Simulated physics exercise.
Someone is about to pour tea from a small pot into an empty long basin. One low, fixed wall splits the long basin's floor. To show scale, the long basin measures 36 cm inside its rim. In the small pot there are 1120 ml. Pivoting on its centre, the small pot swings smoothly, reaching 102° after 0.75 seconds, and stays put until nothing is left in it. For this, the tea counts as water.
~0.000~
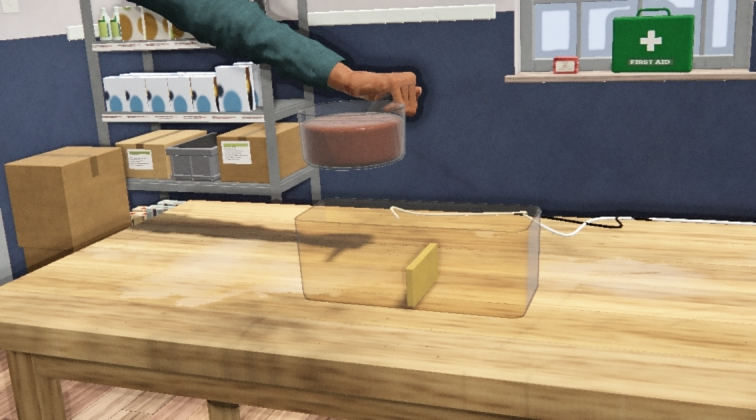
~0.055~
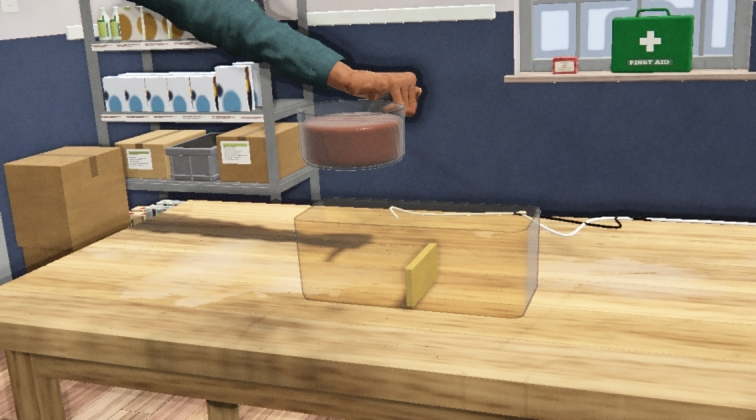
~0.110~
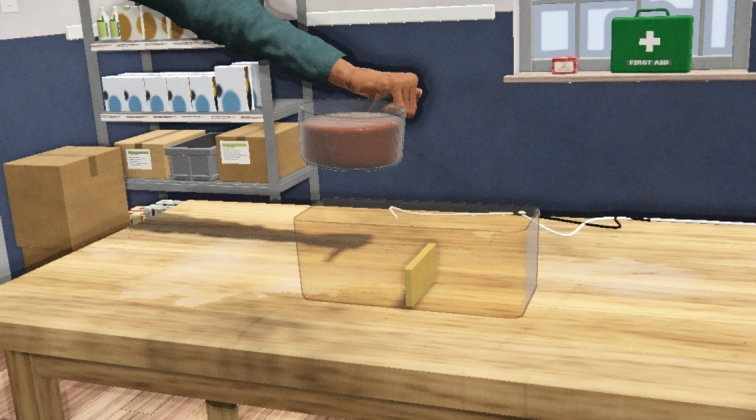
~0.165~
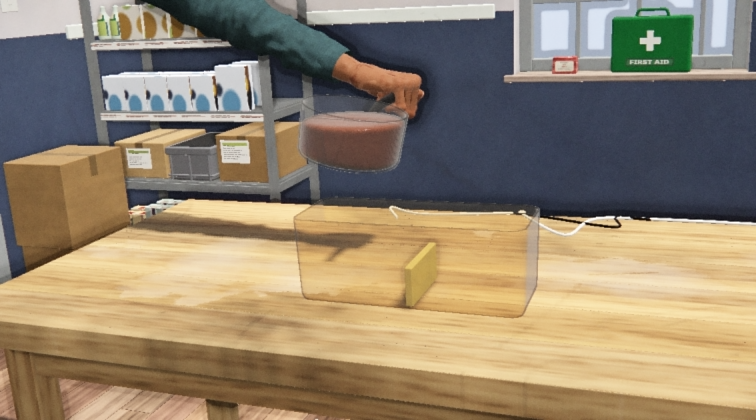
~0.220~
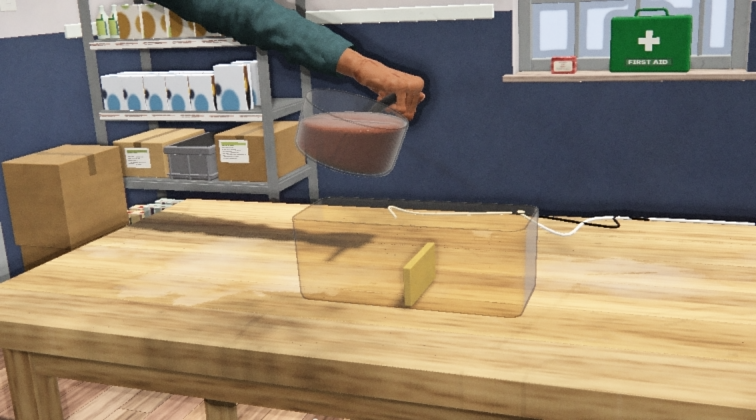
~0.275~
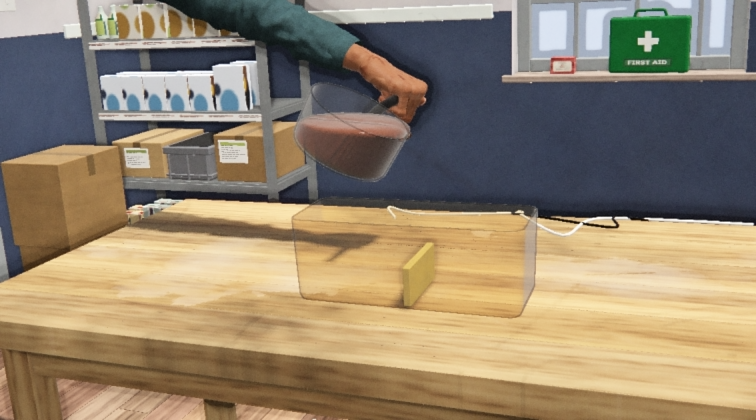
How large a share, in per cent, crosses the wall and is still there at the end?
A share of about 69 per cent.
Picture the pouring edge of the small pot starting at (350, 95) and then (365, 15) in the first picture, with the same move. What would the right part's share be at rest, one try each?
Try 1: Approx. 10 %; try 2: Approx. 60 %.
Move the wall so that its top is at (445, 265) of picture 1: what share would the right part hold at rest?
That would be about 40 in a hundred, I'd say.
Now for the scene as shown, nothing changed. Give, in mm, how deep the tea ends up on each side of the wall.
About 14 mm left, about 36 mm right.
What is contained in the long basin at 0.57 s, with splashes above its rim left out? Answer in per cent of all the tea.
Roughly 32 per cent.
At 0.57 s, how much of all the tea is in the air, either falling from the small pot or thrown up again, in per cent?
Close to 34 in a hundred.
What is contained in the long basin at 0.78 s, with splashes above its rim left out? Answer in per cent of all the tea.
Around 86 per cent of the whole.
After 0.57 s the tilt is 88° and 33 per cent is still to pour, 1 is left of the wall and 32 right of it.
After 0.78 s the tilt is 102° and 8 per cent is still to pour, 16 is left of the wall and 70 right of it.
After 1.01 s the tilt is 102° and 1 per cent is still to pour, 27 is left of the wall and 70 right of it.
After 1.25 s the tilt is 102° and 0 per cent is still to pour, 30 is left of the wall and 69 right of it.
In the end 30 per cent lies left of the wall, 69 right of it and 1 outside.
